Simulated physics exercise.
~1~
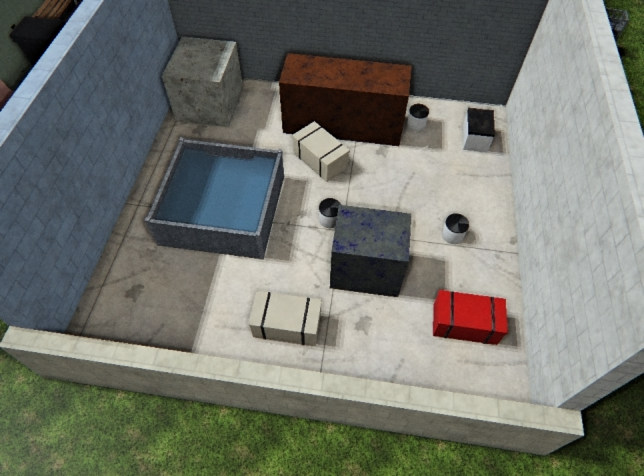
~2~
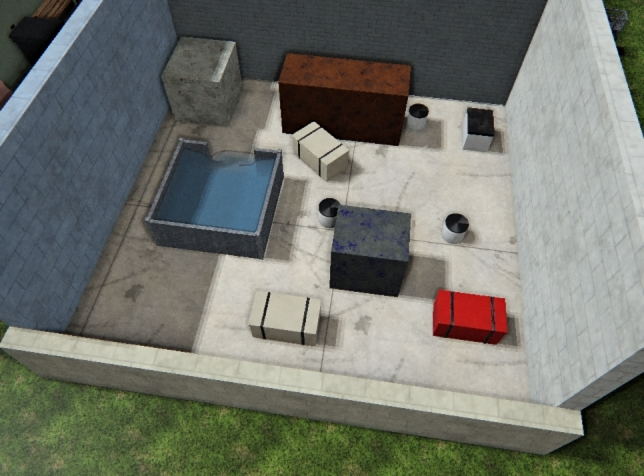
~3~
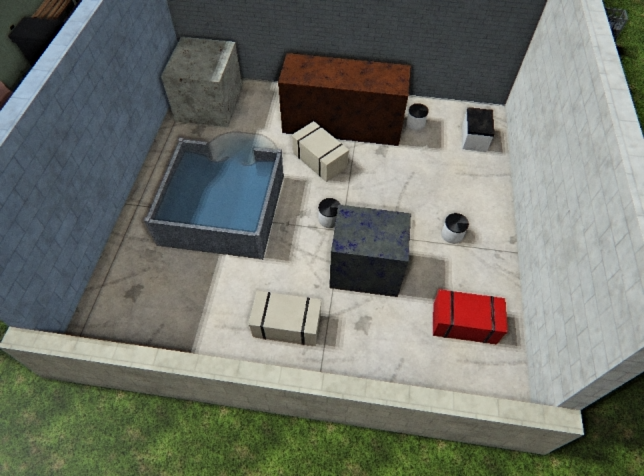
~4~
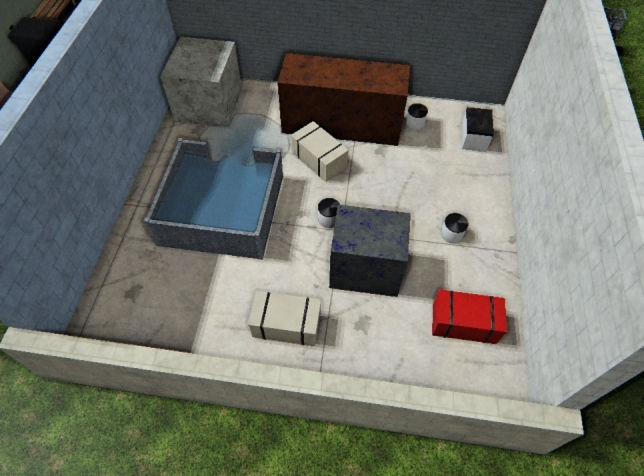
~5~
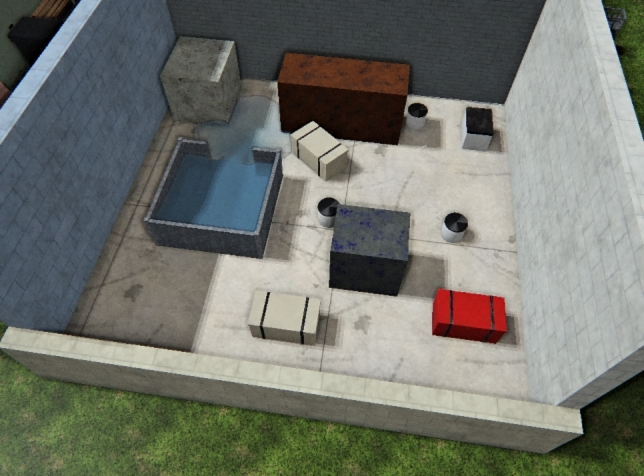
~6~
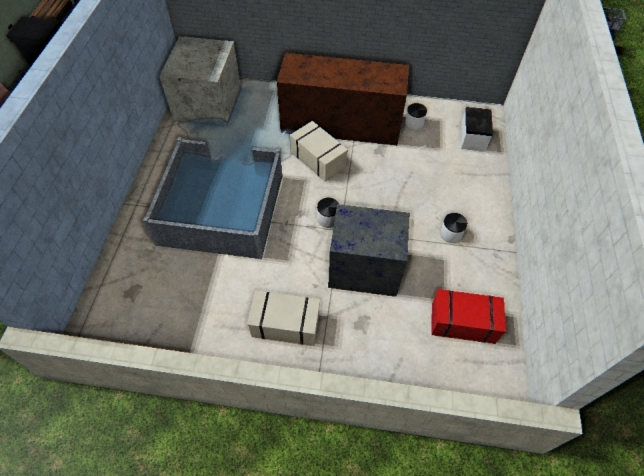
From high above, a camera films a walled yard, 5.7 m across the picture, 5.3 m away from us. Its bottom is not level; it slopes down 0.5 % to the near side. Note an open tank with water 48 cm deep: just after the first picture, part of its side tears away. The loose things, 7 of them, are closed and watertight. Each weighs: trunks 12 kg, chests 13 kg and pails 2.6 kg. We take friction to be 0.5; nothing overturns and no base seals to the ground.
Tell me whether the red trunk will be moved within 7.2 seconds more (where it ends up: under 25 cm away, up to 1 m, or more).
My guess: The red trunk is left almost unmoved.
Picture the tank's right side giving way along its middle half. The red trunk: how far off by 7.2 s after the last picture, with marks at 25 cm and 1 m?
The red trunk drifts a bit.
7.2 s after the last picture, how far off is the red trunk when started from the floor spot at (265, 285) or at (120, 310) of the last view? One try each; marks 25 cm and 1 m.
Run 1: It remains nearly still. Run 2: It is pushed far off.
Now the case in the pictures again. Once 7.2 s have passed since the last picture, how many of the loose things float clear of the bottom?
Tally: 0 of them.
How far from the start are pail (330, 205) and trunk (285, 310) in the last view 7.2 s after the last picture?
First 0 cm, then 0 cm.
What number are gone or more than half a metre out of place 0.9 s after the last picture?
Answer: 0.
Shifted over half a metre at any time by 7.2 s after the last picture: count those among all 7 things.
Tally: 1.
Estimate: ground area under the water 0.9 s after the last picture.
At that time the wet patch spans about 7.0 m2.
Then, 0.9 s after the last picture the red trunk is near (471, 310), 0.0 m from its start, aground; 0 afloat.
Then, 2.8 s after the last picture the red trunk is near (471, 310), 0.0 m from its start, aground; 0 afloat.
Then, 4.8 s after the last picture the red trunk is near (471, 310), 0.0 m from its start, aground; 0 afloat.
Then, 7.2 s after the last picture the red trunk is near (471, 310), 0.0 m from its start, aground; 0 afloat.
